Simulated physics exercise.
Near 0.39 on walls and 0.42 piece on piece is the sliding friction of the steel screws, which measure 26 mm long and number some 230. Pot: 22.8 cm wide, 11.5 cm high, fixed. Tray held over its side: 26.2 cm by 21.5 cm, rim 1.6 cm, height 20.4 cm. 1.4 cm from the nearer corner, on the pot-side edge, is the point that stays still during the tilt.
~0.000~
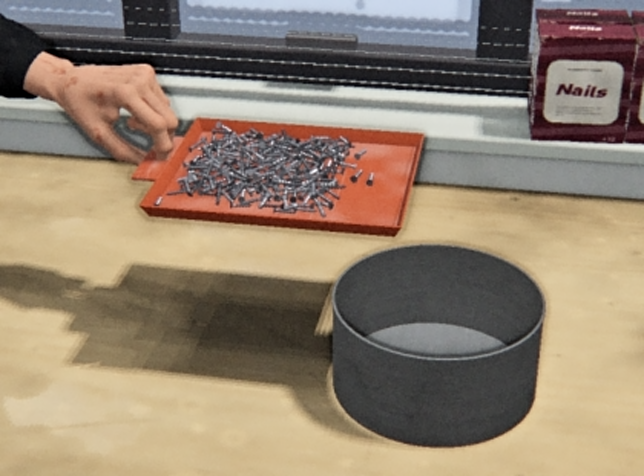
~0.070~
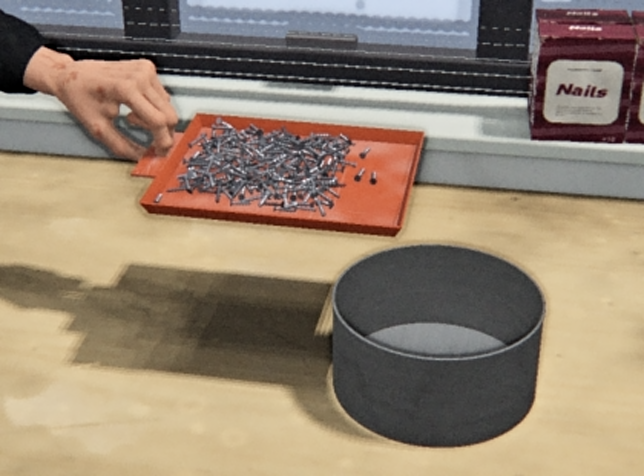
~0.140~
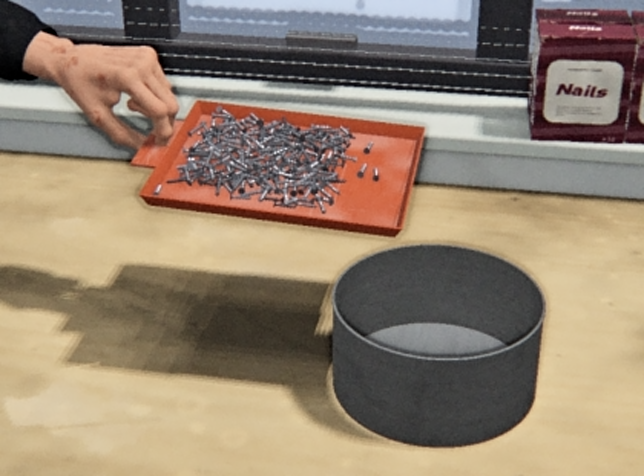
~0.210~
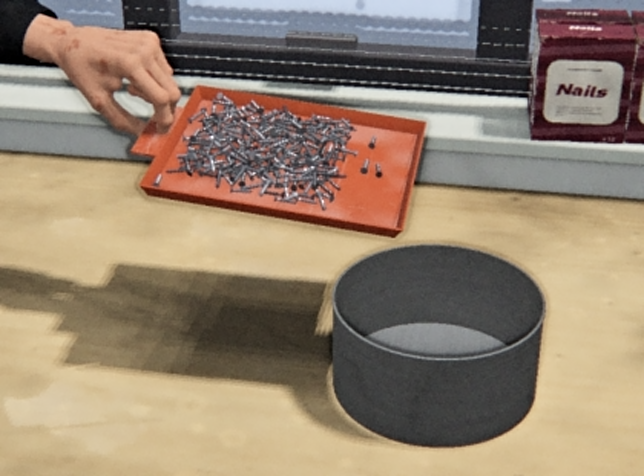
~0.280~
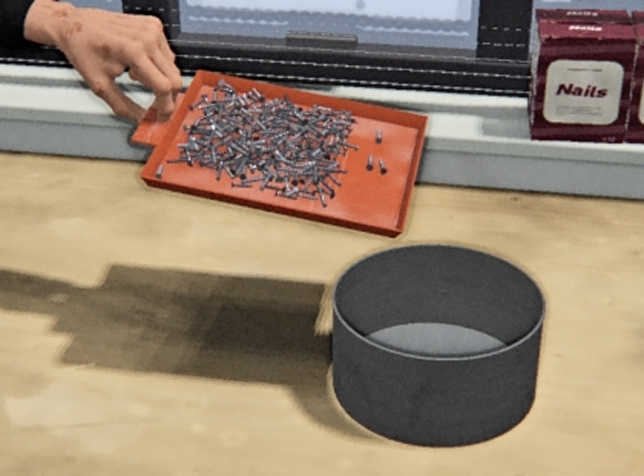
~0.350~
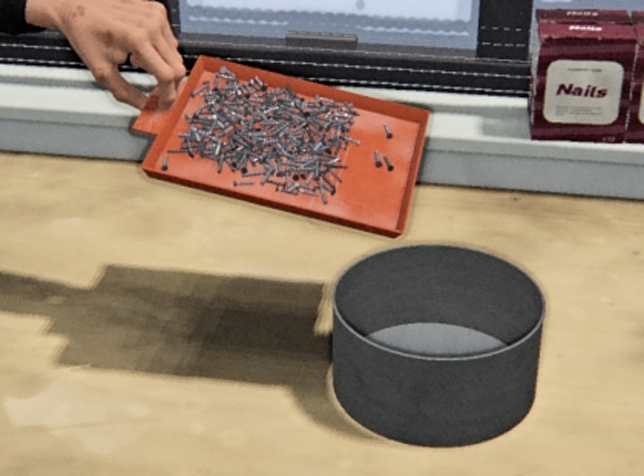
On a wooden worktop, a hand raises the left side of a red tray of nails.
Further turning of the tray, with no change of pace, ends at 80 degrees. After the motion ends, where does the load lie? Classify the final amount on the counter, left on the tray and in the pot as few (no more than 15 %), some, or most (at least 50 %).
Counter: Few. Left on the tray: Few. Pot: Most.
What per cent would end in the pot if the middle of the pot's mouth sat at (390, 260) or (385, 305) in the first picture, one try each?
20 % and 100 %.
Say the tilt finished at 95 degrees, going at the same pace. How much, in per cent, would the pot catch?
That comes out at some 100 per cent.
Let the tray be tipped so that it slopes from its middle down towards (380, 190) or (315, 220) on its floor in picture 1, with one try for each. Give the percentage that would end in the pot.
About 70 and 55 per cent.
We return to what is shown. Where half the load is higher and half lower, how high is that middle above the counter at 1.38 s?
Some 2 cm.
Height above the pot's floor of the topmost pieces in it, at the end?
3.0 cm.
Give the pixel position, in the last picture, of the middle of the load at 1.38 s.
By then the middle of the load sits around (414, 384).
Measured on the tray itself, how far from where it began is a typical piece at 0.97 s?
About 14 cm.
After 0.97 s, tilt 46 degrees; the tray holds 95 %, the pot 0 %.
Then, at 1.38 s, tilt 66 degrees; the tray holds 35 %, the pot 60 %.
After 1.87 s, tilt 80 degrees; the tray holds 0 %, the pot 100 %.
At rest (2.3 s), counter 0 %, tray 0 %, pot 100 %.
